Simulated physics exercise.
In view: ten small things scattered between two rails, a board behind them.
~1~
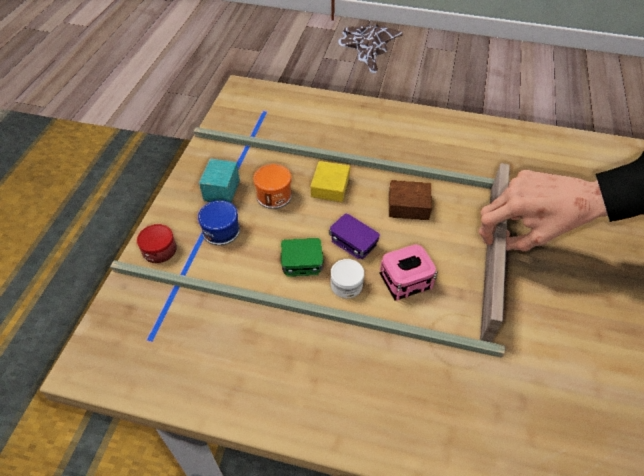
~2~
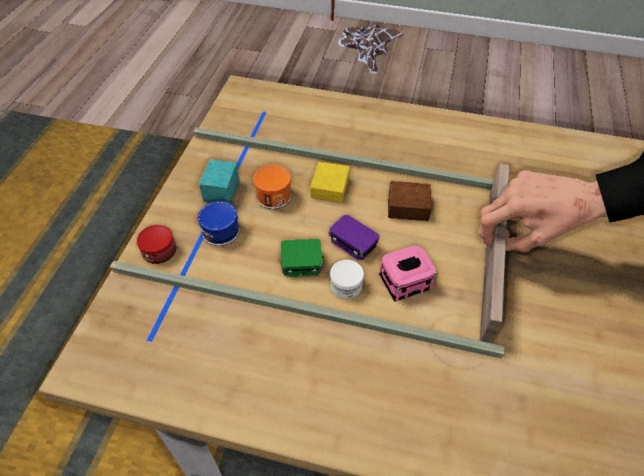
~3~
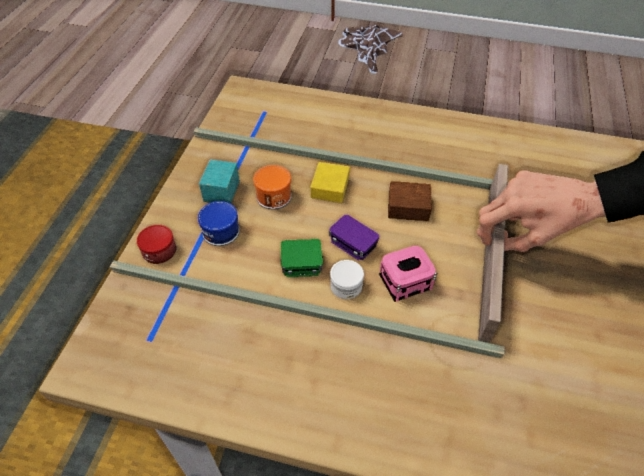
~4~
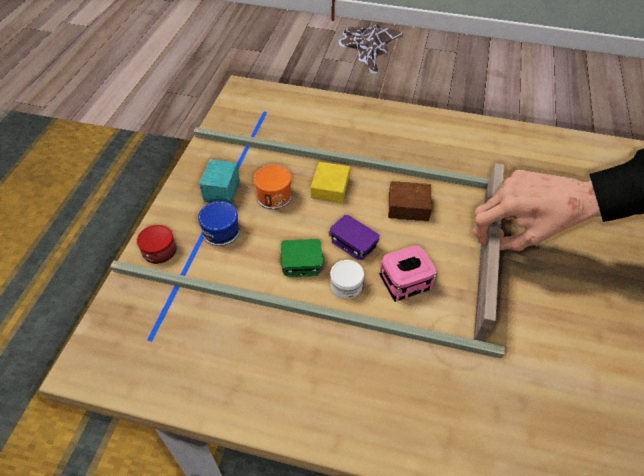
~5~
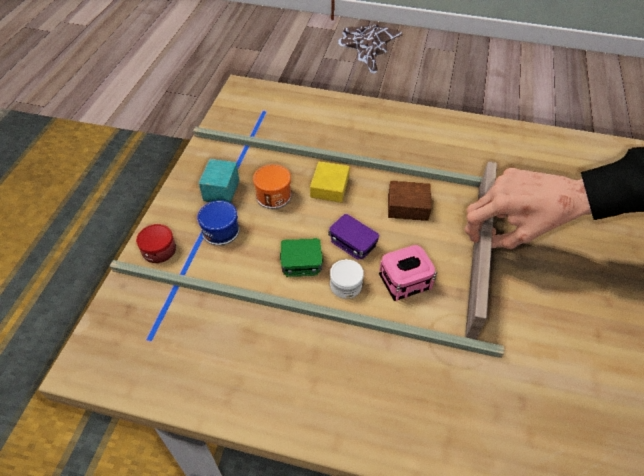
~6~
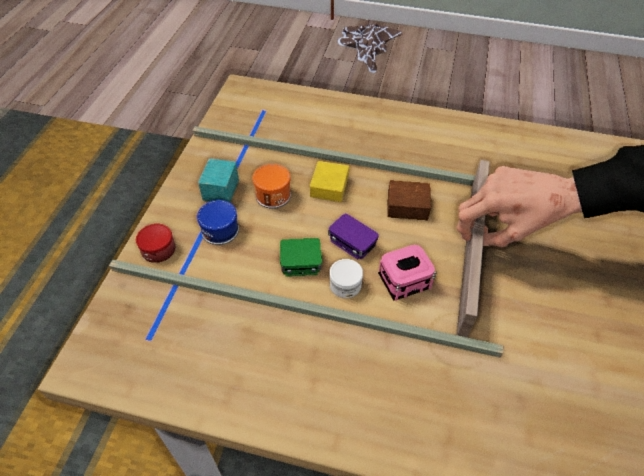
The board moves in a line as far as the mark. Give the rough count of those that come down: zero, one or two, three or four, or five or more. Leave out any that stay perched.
In the end the number that fall off is one or two.
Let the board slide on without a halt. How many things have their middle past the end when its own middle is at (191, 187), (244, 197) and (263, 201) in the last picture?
The counts: 6, 0 and 0.
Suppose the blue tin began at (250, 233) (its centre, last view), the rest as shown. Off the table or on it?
The blue tin survives.
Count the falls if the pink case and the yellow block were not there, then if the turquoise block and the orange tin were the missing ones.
It would be 1 and 1.
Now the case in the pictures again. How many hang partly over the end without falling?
It comes to 2.
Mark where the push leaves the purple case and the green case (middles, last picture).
The purple case stops around (207, 192); the green case around (150, 241).
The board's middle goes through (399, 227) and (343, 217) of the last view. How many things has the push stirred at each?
4 and 7.
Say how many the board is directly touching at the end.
The number is 4.
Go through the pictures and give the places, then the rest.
The first picture shows red tub (157, 244); turquoise block (220, 182); blue tin (220, 223); board (496, 246); tape (218, 206).
The second picture shows turquoise block (220, 182); pink case (407, 273).
The third picture shows blue tin (219, 224); white tub (347, 280).
The fourth picture shows red tub (157, 244); board (490, 246).
The fifth picture shows turquoise block (220, 182); purple case (354, 238).
The sixth picture shows red tub (156, 243); turquoise block (219, 181); blue tin (219, 223); board (474, 242); tape (217, 205).
Soon after, none off yet; red tub at rest near (156, 243); turquoise block at rest near (219, 181); blue tin at rest near (219, 223).
Then, none off yet; red tub at rest near (156, 243); turquoise block moving near (214, 181); blue tin moving near (215, 221).
At rest, the number that fall off is one or two; fallen, turquoise block and red tub.
